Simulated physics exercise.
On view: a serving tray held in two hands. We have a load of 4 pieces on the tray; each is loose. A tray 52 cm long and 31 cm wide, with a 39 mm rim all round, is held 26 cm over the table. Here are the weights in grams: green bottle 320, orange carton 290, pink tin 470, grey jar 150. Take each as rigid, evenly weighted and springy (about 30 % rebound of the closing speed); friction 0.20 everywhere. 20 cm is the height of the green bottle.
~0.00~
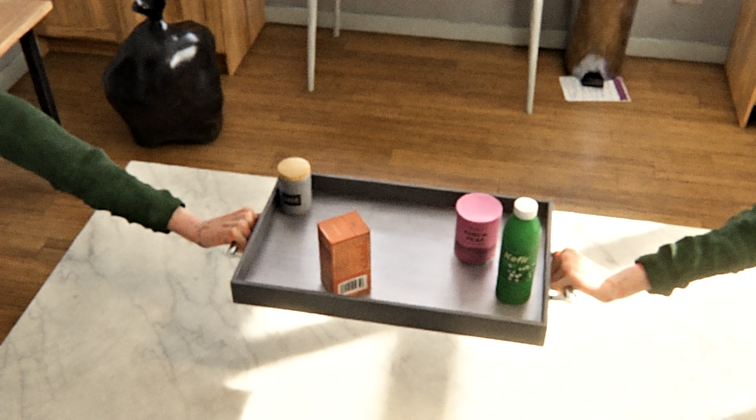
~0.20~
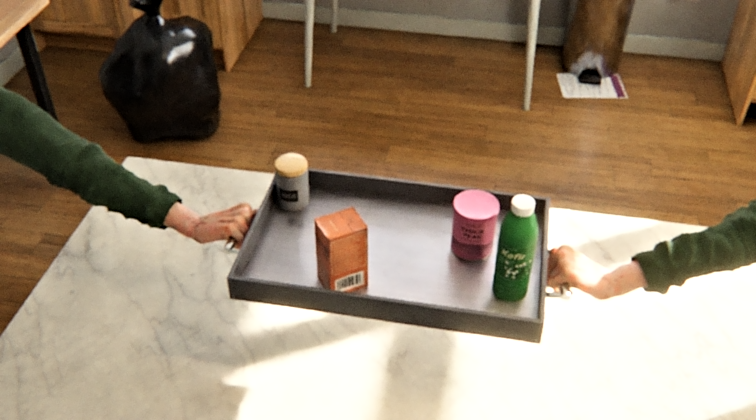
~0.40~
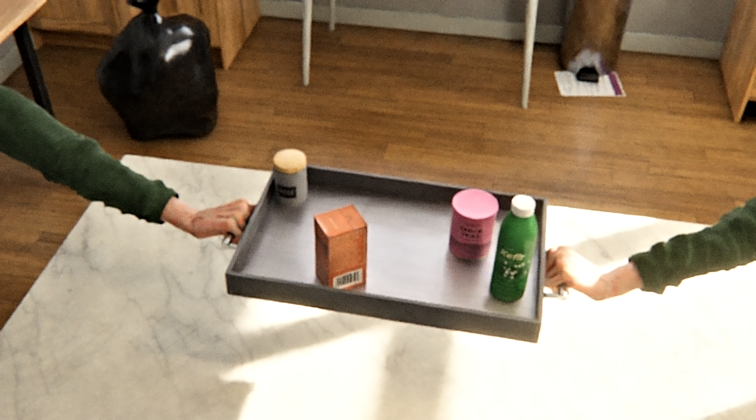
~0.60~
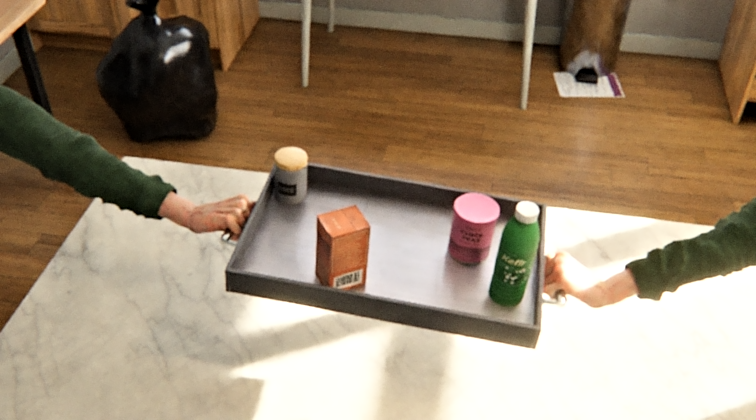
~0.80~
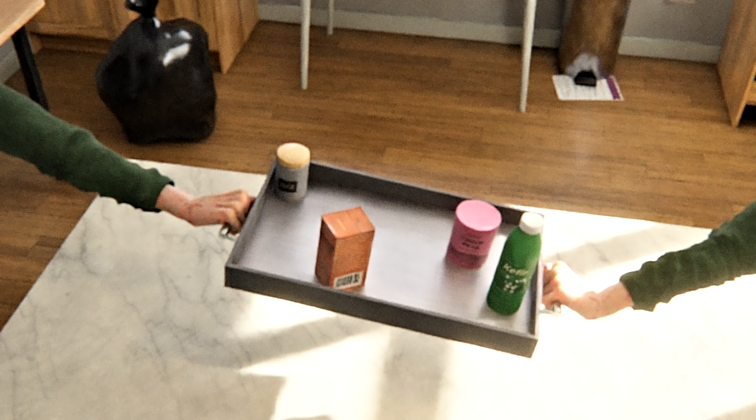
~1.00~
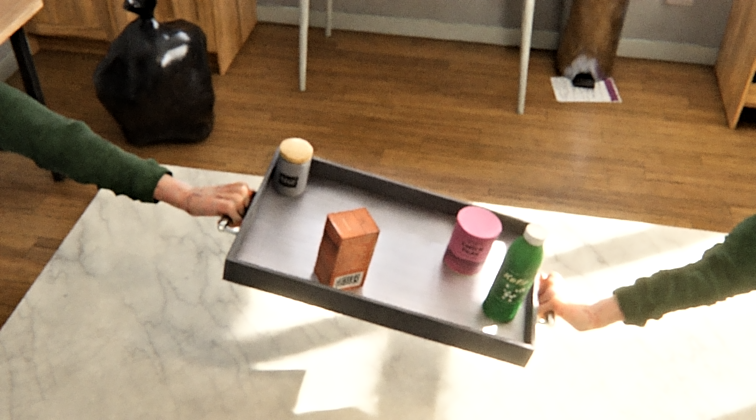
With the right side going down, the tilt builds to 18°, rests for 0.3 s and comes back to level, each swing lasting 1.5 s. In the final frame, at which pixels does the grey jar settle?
The grey jar settles near (523, 208).
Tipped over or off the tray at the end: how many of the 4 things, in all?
The number here is 0.
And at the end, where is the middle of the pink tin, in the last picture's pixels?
Its middle comes to rest around (516, 236).
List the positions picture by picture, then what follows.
The first frame shows tray level; grey jar (295, 187); green bottle (519, 251).
The second frame shows tray level; pink tin (474, 226); green bottle (516, 248).
The third frame shows tray at 1°, right edge down; orange carton (341, 251); pink tin (472, 226).
The fourth frame shows tray at 4°, right edge down; green bottle (517, 254); orange carton (342, 250).
The fifth frame shows tray at 8°, right edge down; pink tin (472, 236); green bottle (517, 263).
The sixth frame shows tray at 12°, right edge down; grey jar (293, 168); orange carton (346, 252).
After 1.60 s, tray at 18°, right edge down; grey jar moved 12 cm near (356, 182); orange carton moved 14 cm; pink tin moved 9 cm.
After 1.90 s, tray at 18°, right edge down; grey jar moved 32 cm near (457, 220); orange carton moved 28 cm; pink tin moved 9 cm.
In the end (3.9 s), not toppled but over 5 cm from the start, orange carton, pink tin and grey jar; green bottle under 5 cm from the start. At the end, from the last picture's camera, grey jar near (523, 208).
